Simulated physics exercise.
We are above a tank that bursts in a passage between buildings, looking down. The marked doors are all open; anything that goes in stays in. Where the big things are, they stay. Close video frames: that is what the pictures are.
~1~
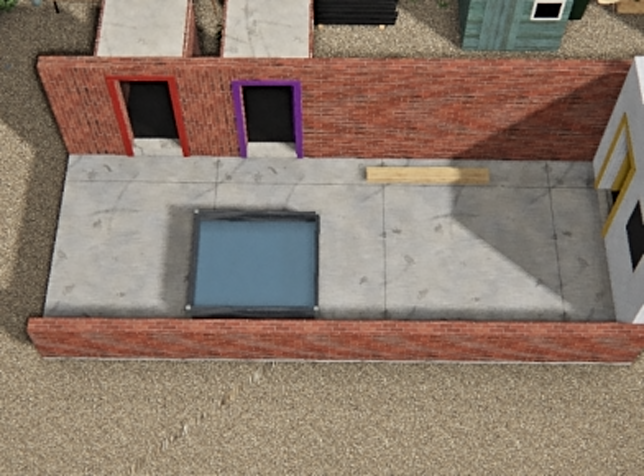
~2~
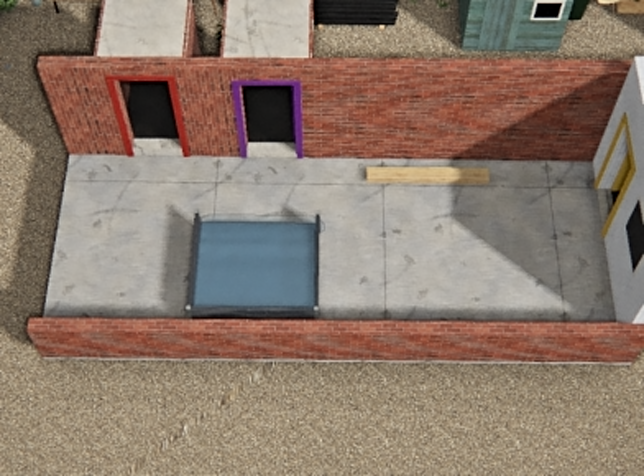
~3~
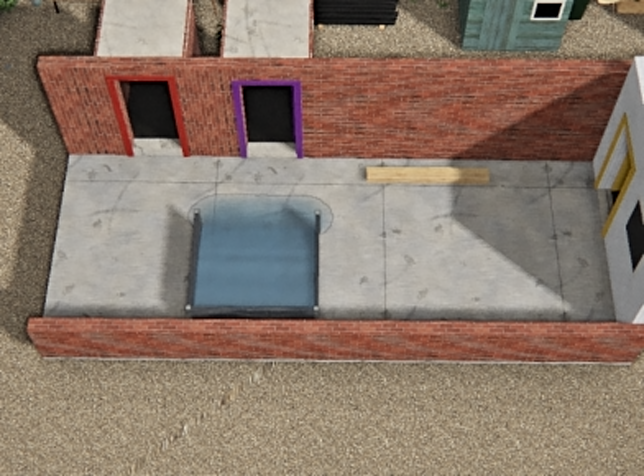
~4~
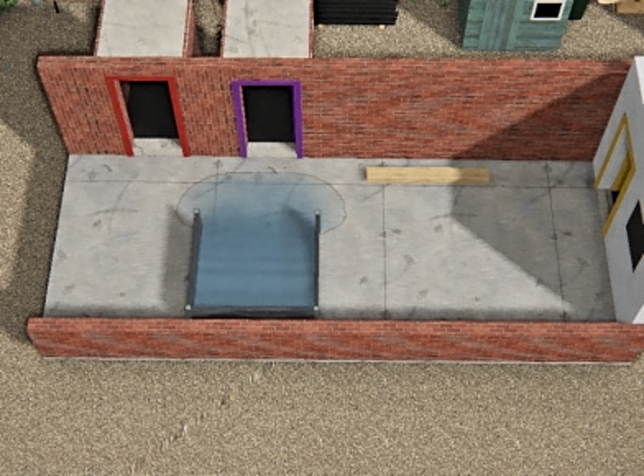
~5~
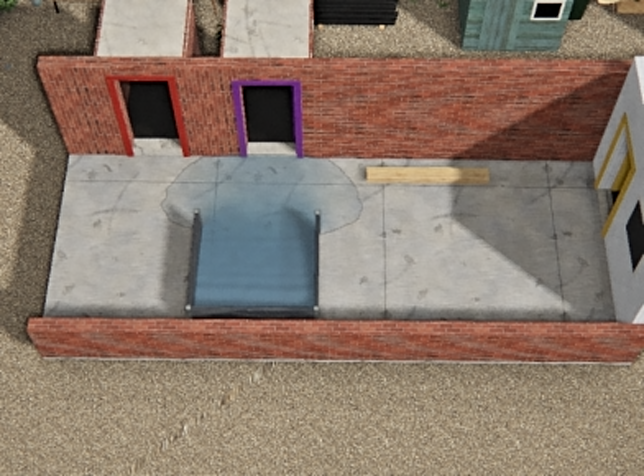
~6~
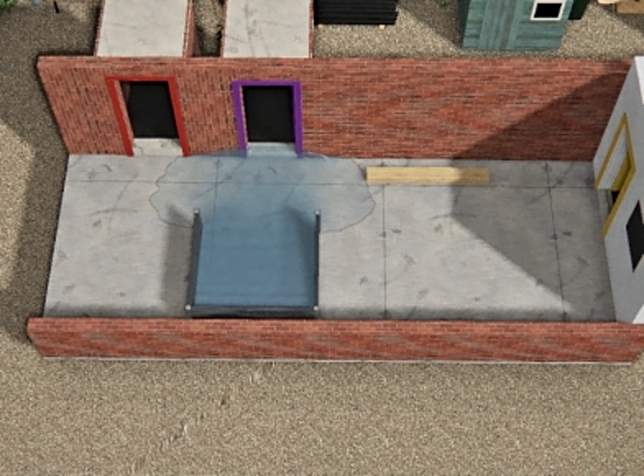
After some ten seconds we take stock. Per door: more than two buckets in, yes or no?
Purple door yes, red door no, yellow door yes.
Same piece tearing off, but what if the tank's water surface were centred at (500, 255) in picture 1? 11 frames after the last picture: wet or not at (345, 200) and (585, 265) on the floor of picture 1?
Soaked, soaked.
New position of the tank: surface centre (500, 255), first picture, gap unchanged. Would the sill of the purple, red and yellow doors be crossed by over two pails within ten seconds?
So here's how it goes: Purple door comes up short, red door comes up short, and yellow door clears the threshold.
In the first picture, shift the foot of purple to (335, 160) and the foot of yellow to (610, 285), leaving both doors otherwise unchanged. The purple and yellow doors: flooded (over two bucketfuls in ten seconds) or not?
Briefly, the purple door comes in over while the yellow door comes in over.
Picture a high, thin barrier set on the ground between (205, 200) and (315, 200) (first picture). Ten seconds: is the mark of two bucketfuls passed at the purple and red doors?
Record: Purple door admits less; red door admits less.
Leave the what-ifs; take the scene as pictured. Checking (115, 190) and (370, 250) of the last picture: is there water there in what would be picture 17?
Same order as asked: Drenched, dry as before.
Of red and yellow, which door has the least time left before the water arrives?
From the pictures, my answer is the red door.
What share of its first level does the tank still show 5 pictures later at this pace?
About 48 %.
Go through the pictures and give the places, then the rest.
The first picture shows still water in the tank at (255, 262).
In the second picture, water pours out on the tank's far side and has run to a hidden place.
In the third picture, water pours out on the tank's far side and has run to (325, 210).
In the fourth picture, water pours out on the tank's far side and has run to (339, 207).
In the fifth picture, water pours out on the tank's far side and has run to (332, 168).
In the sixth picture, water pours out on the tank's far side and has run to (346, 160).
A moment on, water covers 20 % of the floor; the purple door far over two buckets in, the red door wet at the sill, nothing in, the yellow door not reached.
Next, water covers 30 % of the floor; the purple door far over two buckets in, the red door wet at the sill, nothing in, the yellow door not reached.
Then, water covers 55 % of the floor; the purple door far over two buckets in, the red door wet at the sill, nothing in, the yellow door under two buckets in.
Later, water covers 80 % of the floor; the purple door far over two buckets in, the red door wet at the sill, nothing in, the yellow door over two buckets in.
In the end, water covers 80 % of the floor; the purple door far over two buckets in, the red door wet at the sill, nothing in, the yellow door far over two buckets in.
